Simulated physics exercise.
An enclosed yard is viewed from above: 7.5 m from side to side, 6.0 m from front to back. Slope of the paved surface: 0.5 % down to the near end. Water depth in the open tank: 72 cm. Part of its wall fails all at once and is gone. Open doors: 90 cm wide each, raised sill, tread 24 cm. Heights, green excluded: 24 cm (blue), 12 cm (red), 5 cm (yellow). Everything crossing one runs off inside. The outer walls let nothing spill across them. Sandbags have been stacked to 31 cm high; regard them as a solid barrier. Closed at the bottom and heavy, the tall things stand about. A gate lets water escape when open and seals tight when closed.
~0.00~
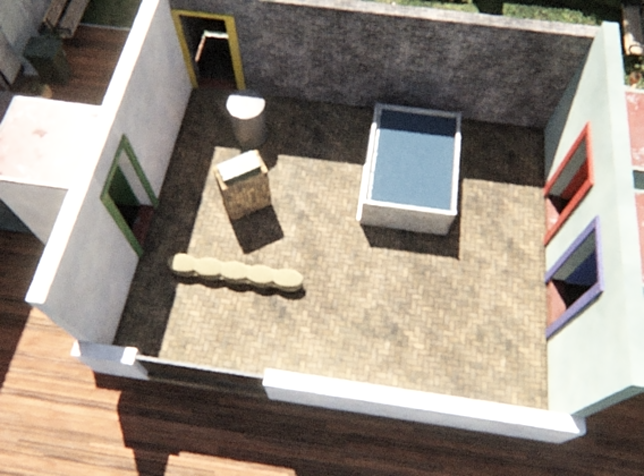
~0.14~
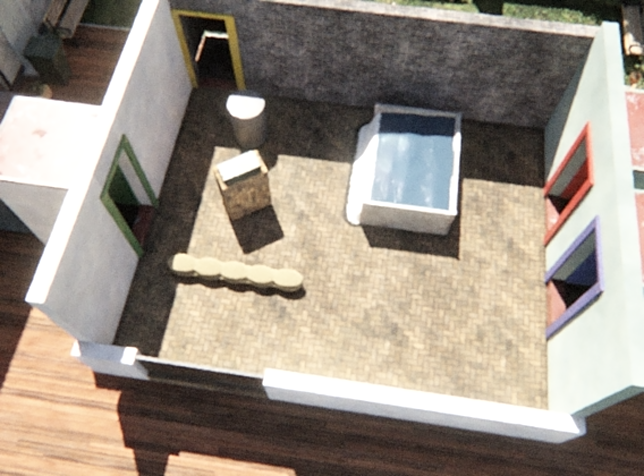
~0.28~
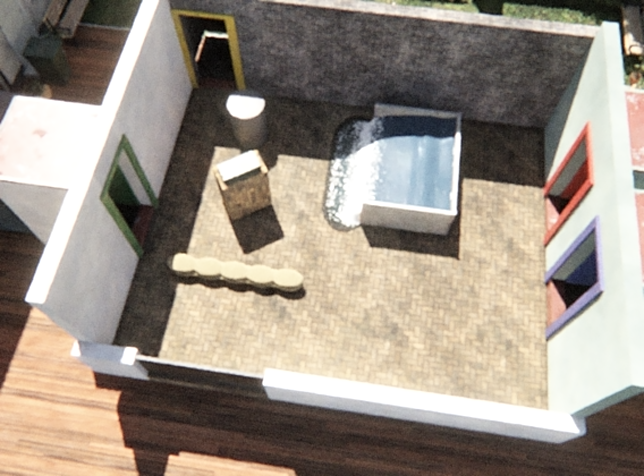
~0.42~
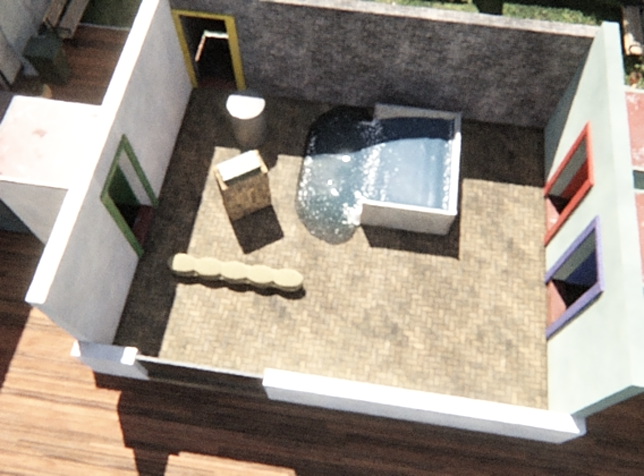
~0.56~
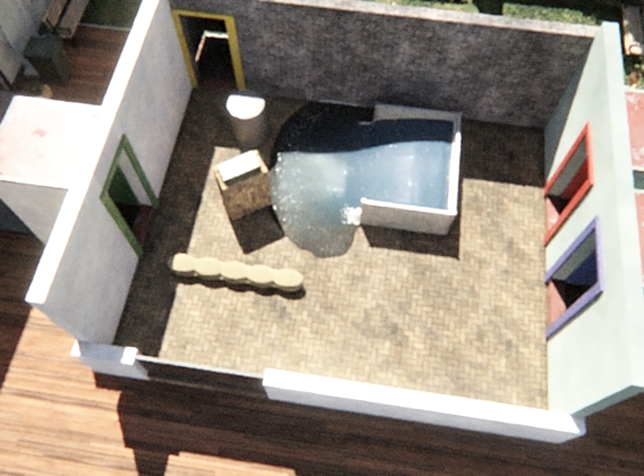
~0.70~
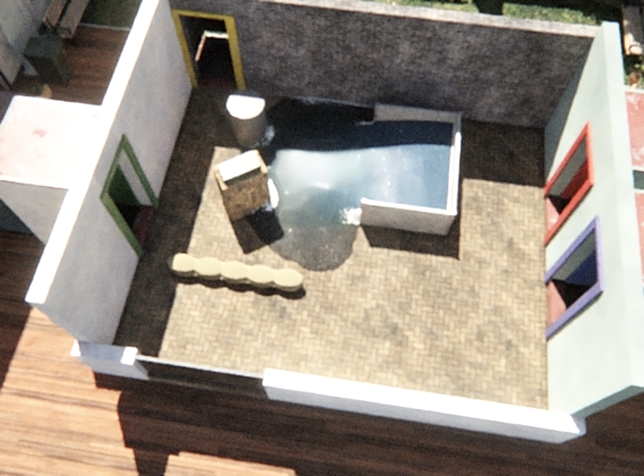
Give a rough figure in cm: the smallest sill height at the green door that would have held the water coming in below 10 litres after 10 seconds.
24 cm.
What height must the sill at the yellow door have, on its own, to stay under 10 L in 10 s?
Yellow door - some 25 centimetres.
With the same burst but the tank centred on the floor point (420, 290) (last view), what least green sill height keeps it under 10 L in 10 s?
A height near 30 cm.
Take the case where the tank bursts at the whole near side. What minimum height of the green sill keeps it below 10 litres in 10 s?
Roughly 5.5 cm.
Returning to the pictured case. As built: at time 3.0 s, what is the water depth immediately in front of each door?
Lab note, cm: Blue 0; red 0; green 24; yellow 19.
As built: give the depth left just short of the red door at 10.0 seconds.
It comes to about 5.0 centimetres deep.
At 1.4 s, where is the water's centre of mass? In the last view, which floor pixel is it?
Roughly (329, 168).
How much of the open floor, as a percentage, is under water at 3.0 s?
40 %.
After 1.4 s water covers 30 % of the floor, deepest (38 cm) near (274, 140); it has not reached the green door.
After 3.0 s water covers 40 % of the floor, deepest (28 cm) near (233, 127); 24 cm at the green door, 30 litres in over its 14 cm sill.
After 10.0 s water covers 90 % of the floor, deepest (14 cm) near (499, 415); 6 cm at the green door, 75 litres in over its 14 cm sill.
At the green door as built, the water arrived by 1.7 s and peaked near 25 cm at 2.8 s.
With a sill of 22 cm, 16 litres would have come in within the 10 s; with 30 cm, 2 litres. So under 10 litres takes about 24 cm.
